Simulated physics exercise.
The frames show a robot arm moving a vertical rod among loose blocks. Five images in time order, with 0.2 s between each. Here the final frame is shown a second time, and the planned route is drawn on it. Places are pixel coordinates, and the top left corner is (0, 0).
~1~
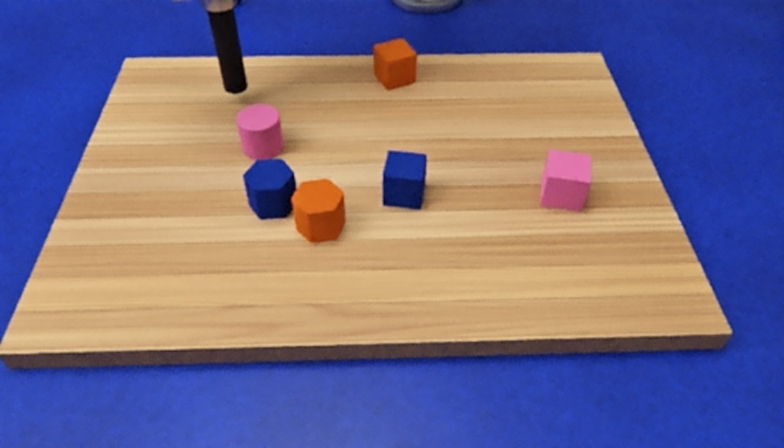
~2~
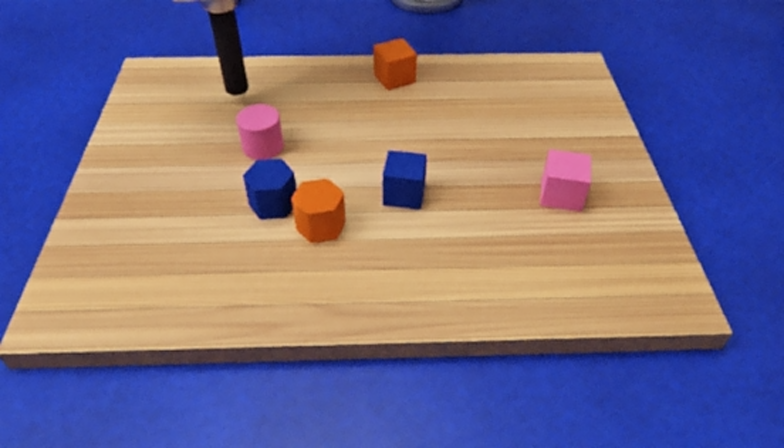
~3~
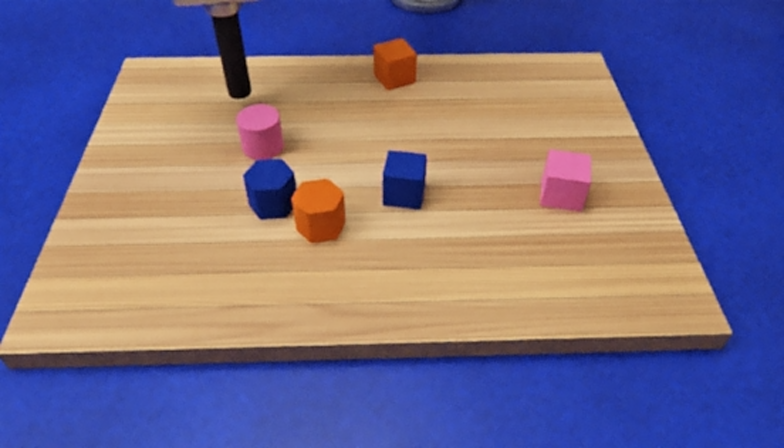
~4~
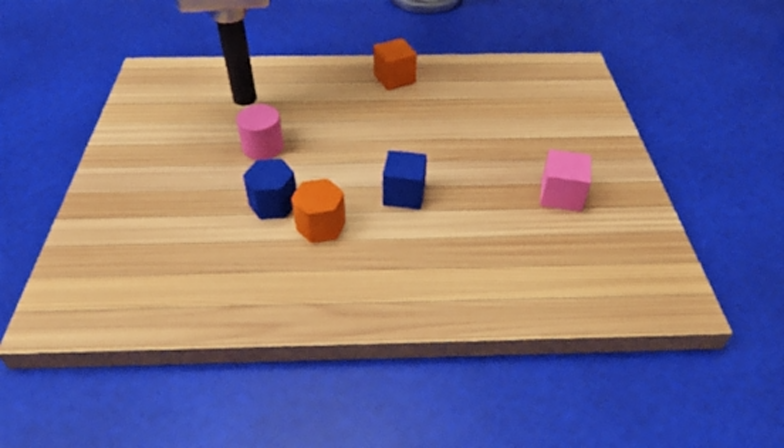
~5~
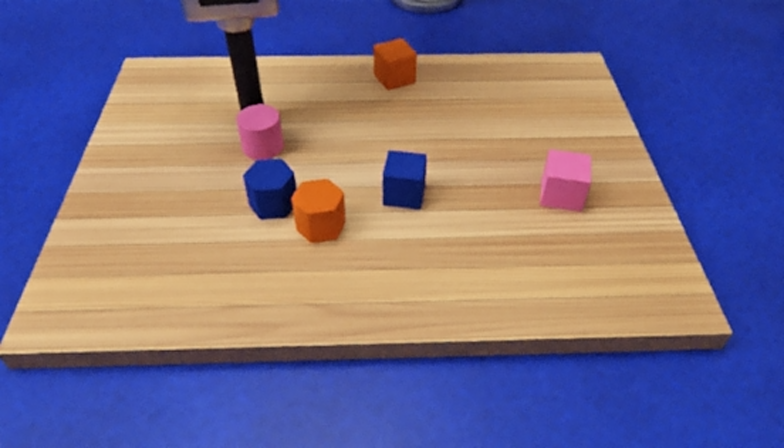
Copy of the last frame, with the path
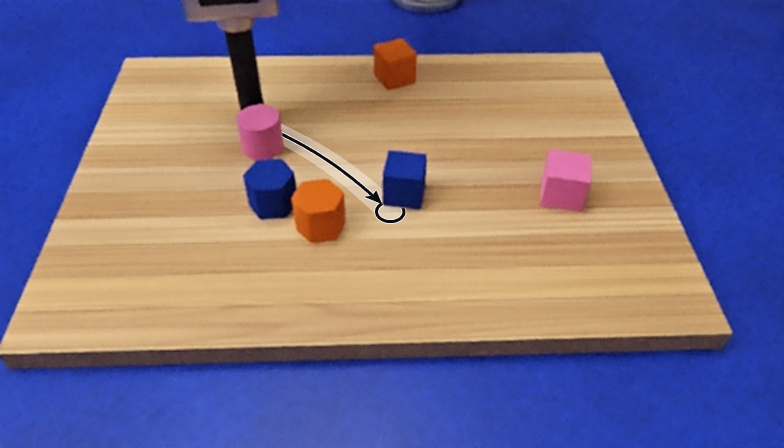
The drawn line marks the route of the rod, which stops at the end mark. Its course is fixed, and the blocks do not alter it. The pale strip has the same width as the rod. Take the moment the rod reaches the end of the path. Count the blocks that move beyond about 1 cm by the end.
Count: Two.
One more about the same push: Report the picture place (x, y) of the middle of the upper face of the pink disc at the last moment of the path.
I think it will end close to (266, 128).
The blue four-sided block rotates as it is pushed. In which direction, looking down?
It swings round anticlockwise.
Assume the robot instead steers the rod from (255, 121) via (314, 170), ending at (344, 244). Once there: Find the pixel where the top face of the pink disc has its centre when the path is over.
It ends at (268, 139).
Drawn move, from (255, 121) by way of (302, 145) and (347, 174) to (390, 212).
On the path given first. One third of the way, rod (302, 132); pink disc (266, 128).
Two thirds of the way, rod (347, 162); pink disc (266, 128).
At the end, rod (390, 199); pink disc (266, 128); orange hexagonal block still; blue four-sided block (420, 169), turned 40° anticlockwise.
